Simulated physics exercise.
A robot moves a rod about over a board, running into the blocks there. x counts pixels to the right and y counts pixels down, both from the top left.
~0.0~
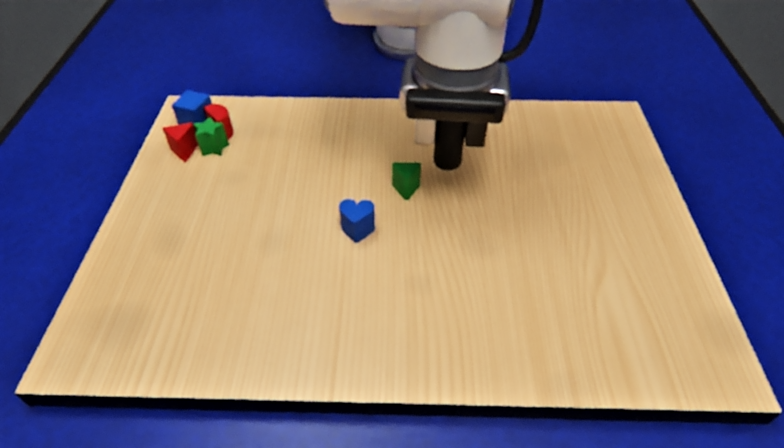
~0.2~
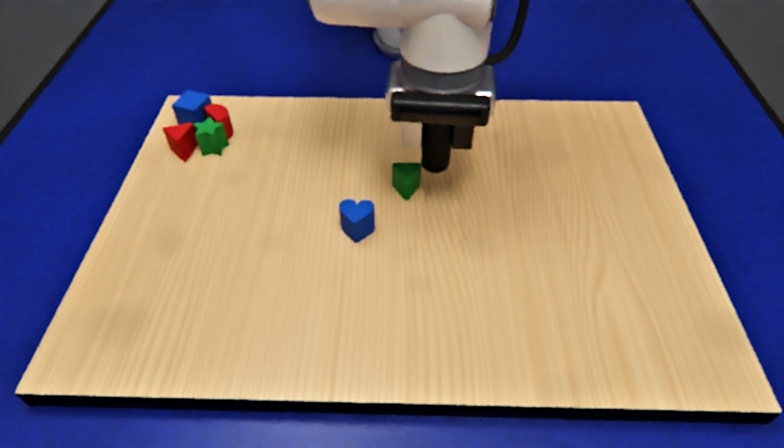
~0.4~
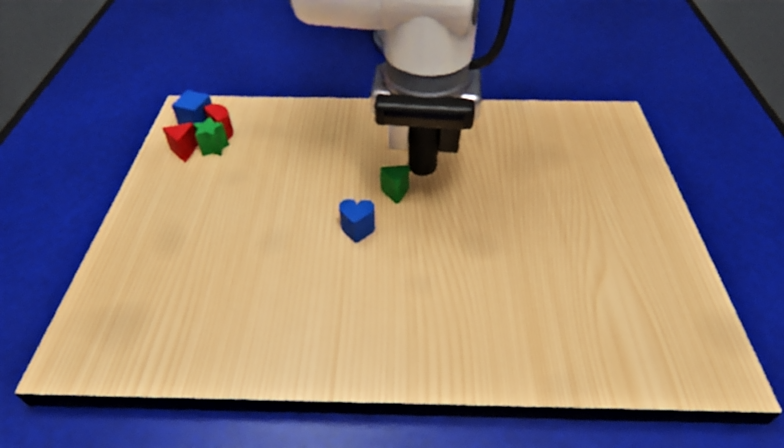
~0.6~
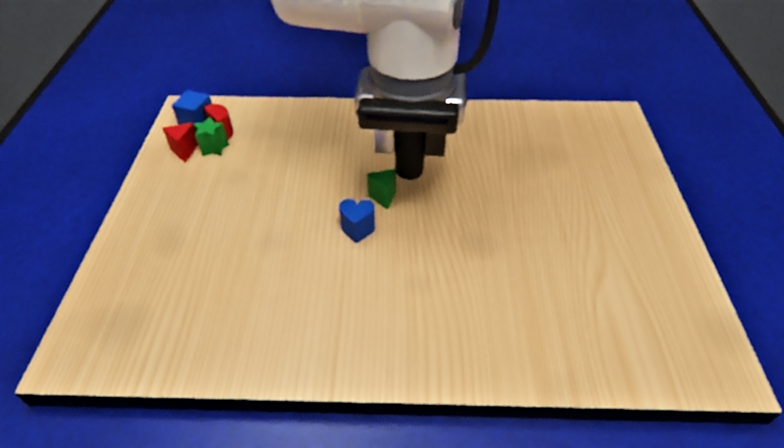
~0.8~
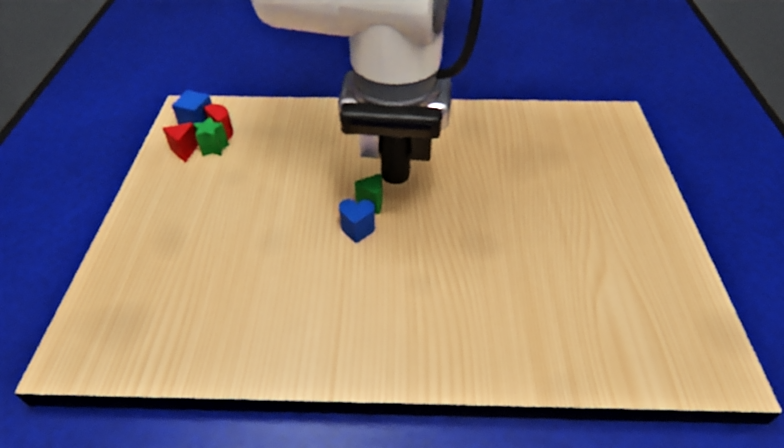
On a wooden board, a robot's rod pushes the green triangle left toward the blue heart.
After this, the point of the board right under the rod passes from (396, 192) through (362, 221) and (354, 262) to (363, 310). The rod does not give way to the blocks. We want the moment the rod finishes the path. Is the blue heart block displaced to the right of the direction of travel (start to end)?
Final answer: Yes.
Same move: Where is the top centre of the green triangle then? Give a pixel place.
The centre of its top face lies at (330, 203).
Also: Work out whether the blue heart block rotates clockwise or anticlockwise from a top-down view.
It makes a clockwise turn.
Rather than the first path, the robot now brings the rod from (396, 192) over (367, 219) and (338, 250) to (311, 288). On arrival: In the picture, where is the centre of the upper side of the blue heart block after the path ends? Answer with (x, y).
It will likely be found at (277, 273).
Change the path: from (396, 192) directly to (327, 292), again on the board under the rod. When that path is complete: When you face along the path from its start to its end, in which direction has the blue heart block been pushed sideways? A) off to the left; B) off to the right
B: Off to the right.
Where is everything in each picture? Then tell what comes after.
In the first picture, lower end of the rod at (447, 163), tops of blocks, blue heart block at (356, 209), green triangle at (407, 168).
In the second picture, rod at (435, 165), blocks as before.
In the third picture, rod at (422, 168), green triangle at (396, 171).
In the fourth picture, rod at (409, 172), green triangle at (383, 176).
In the fifth picture, rod at (396, 176), blue heart block at (356, 209), green triangle at (371, 182).
The first path, step by step. One third of the way, rod at (361, 206); blue heart block at (345, 221); green triangle at (334, 200).
Two thirds of the way, rod at (353, 247); blue heart block at (324, 248), turned 70° clockwise; green triangle at (330, 203), turned 15° clockwise.
At the end, rod at (362, 295); blue heart block at (324, 250), turned 85° clockwise; green triangle at (330, 203), turned 15° clockwise.
